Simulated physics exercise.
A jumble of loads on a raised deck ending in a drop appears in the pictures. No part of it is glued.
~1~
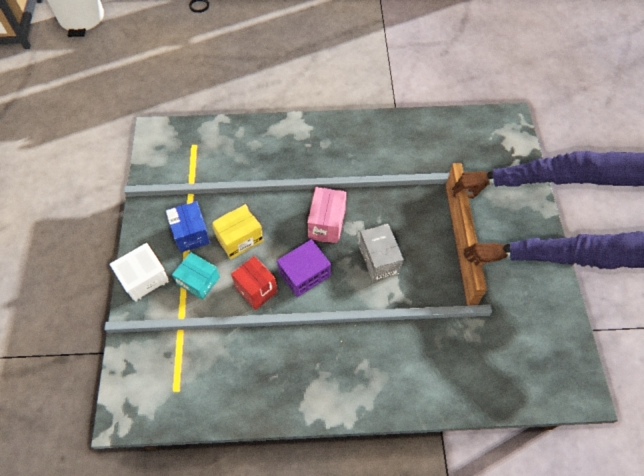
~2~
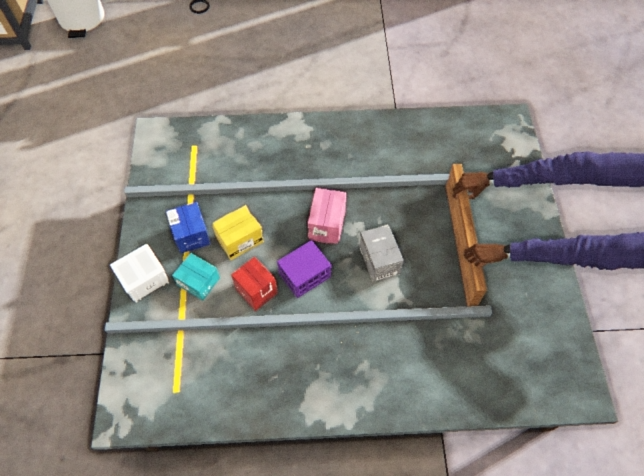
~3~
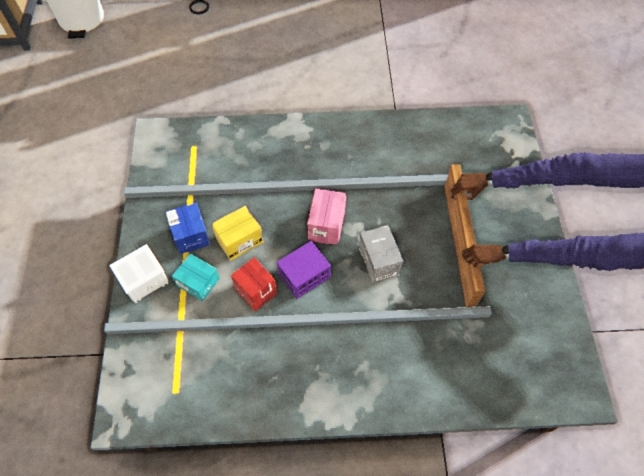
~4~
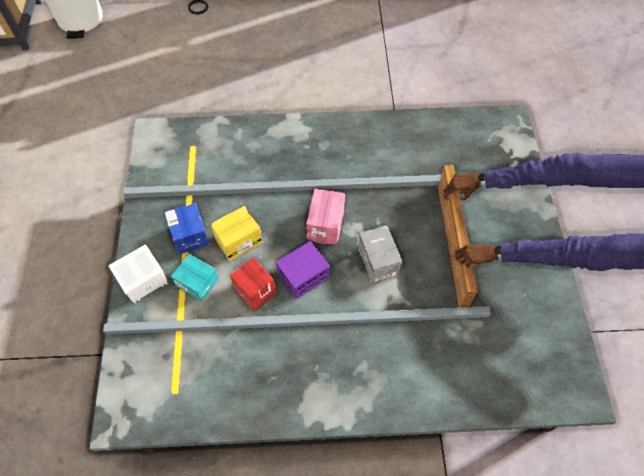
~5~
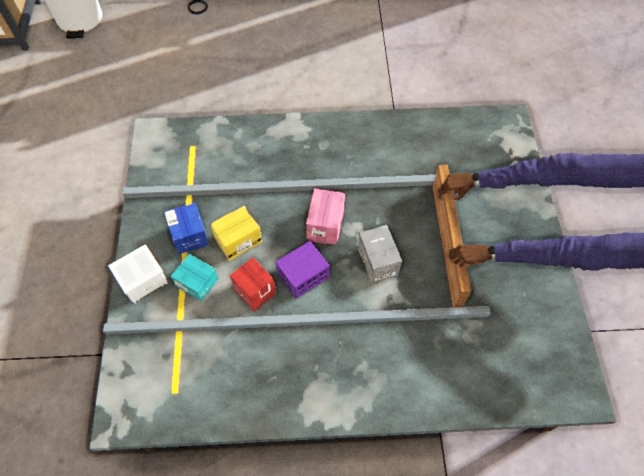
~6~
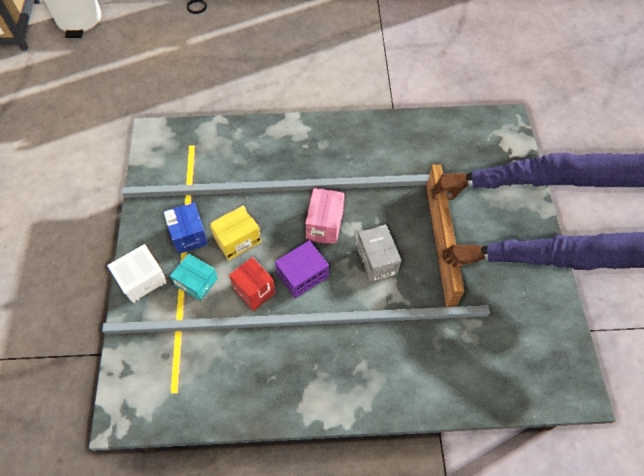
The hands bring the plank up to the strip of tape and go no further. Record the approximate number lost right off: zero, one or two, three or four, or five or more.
When it halts, three, or four, of them have come off.
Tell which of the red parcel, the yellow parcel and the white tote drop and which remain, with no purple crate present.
Red parcel stays put, yellow parcel stays put, white tote goes down.
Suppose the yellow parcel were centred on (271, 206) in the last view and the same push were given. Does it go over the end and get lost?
Placed there, the yellow parcel is still up there.
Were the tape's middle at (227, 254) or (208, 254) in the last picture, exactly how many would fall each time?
That would be 1, then 2.
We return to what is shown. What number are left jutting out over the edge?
The count is 2.
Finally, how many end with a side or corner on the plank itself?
I count 2 of them.
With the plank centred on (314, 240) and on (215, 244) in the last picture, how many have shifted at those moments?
Counting first: 4, next 8.
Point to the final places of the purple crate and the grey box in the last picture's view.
(123, 276) and (166, 261), roughly.
A little later, none off yet; white tote at rest near (138, 274); blue parcel at rest near (186, 228); turquoise parcel at rest near (195, 277).
Next, none off yet; white tote at rest near (138, 274); blue parcel at rest near (186, 228); turquoise parcel shifted a little near (189, 276).
Later still, none off yet; white tote tilted a little near (93, 284); blue parcel shifted about its own width near (147, 223); turquoise parcel shifted well along near (133, 275).
When it is over, the number that fall off is three or four; down, red parcel, turquoise parcel, blue parcel and white tote.
